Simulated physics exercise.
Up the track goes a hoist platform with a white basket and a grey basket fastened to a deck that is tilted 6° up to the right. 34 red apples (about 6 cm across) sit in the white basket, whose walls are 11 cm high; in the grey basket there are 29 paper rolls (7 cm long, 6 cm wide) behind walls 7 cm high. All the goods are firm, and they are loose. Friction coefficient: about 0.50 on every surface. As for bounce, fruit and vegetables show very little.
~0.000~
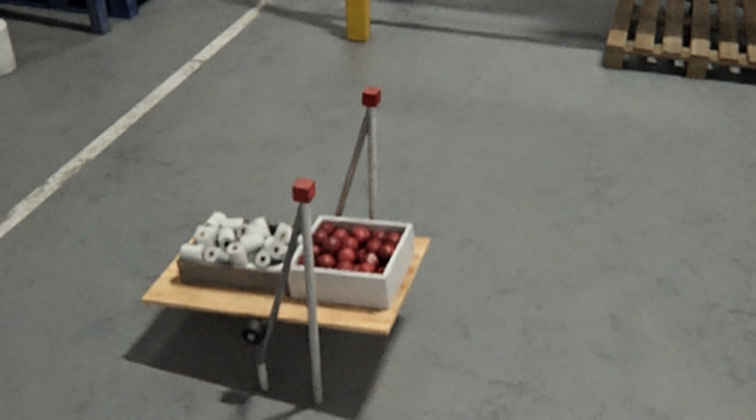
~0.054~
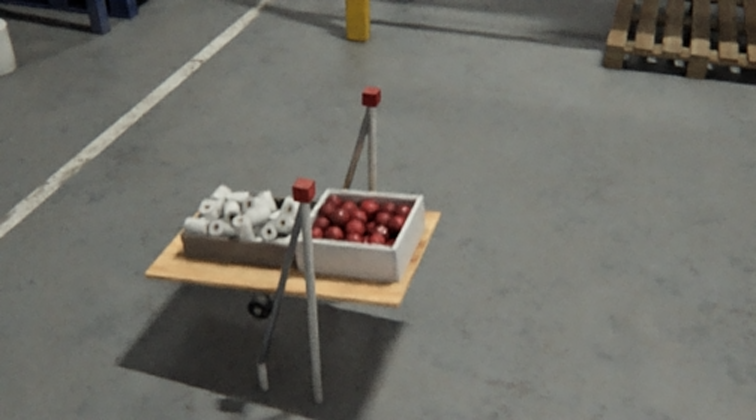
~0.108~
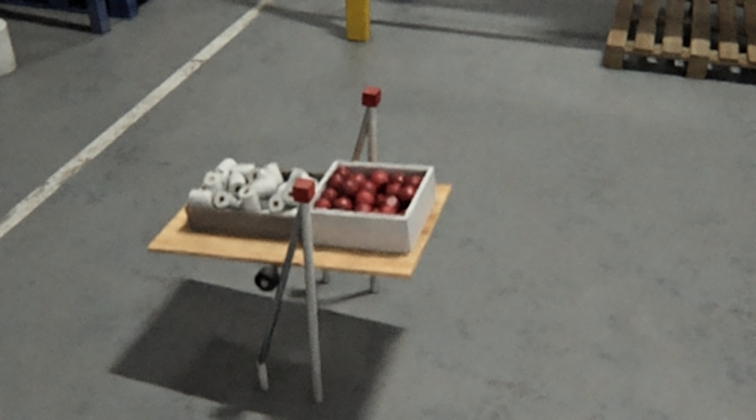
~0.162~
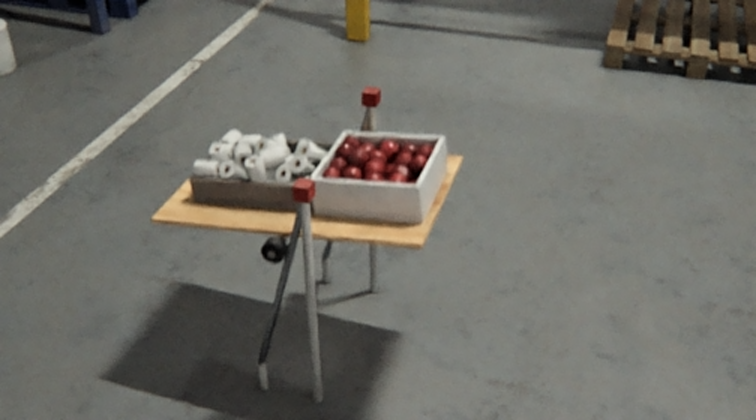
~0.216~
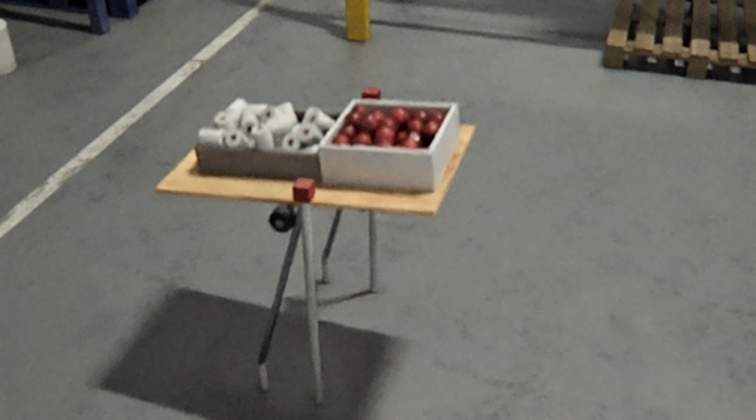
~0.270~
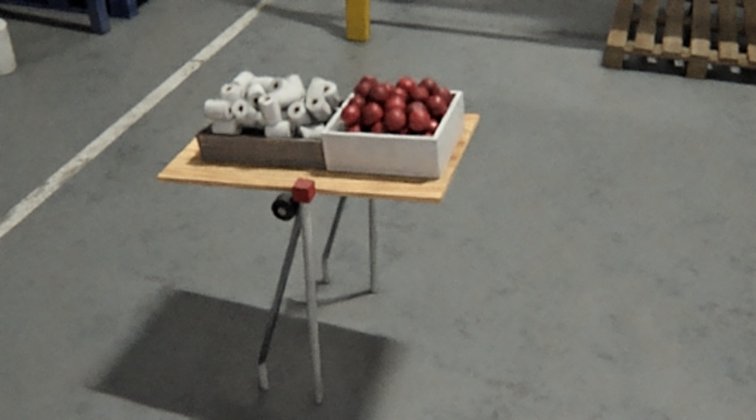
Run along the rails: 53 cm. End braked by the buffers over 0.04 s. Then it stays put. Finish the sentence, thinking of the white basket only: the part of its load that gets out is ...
... more than one in six.
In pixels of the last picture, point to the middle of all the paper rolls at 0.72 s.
Middle approx. (315, 120).
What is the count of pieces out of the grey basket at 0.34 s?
At that moment the grey basket count out stands near 2.
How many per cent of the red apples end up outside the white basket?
Roughly 30 per cent of them.
After 0.34 s, the white basket has all 34 and the grey basket is down by 2 of 29.
After 0.50 s, the white basket is down by 7 of 34 and the grey basket is down by 5 of 29.
After 0.72 s, the white basket is down by 11 of 34 and the grey basket is down by 10 of 29.
When it is over (at 1.27 s), the white basket is down by 11 of 34 and the grey basket is down by 10 of 29. Asked share, 11 of 34, 32 per cent.
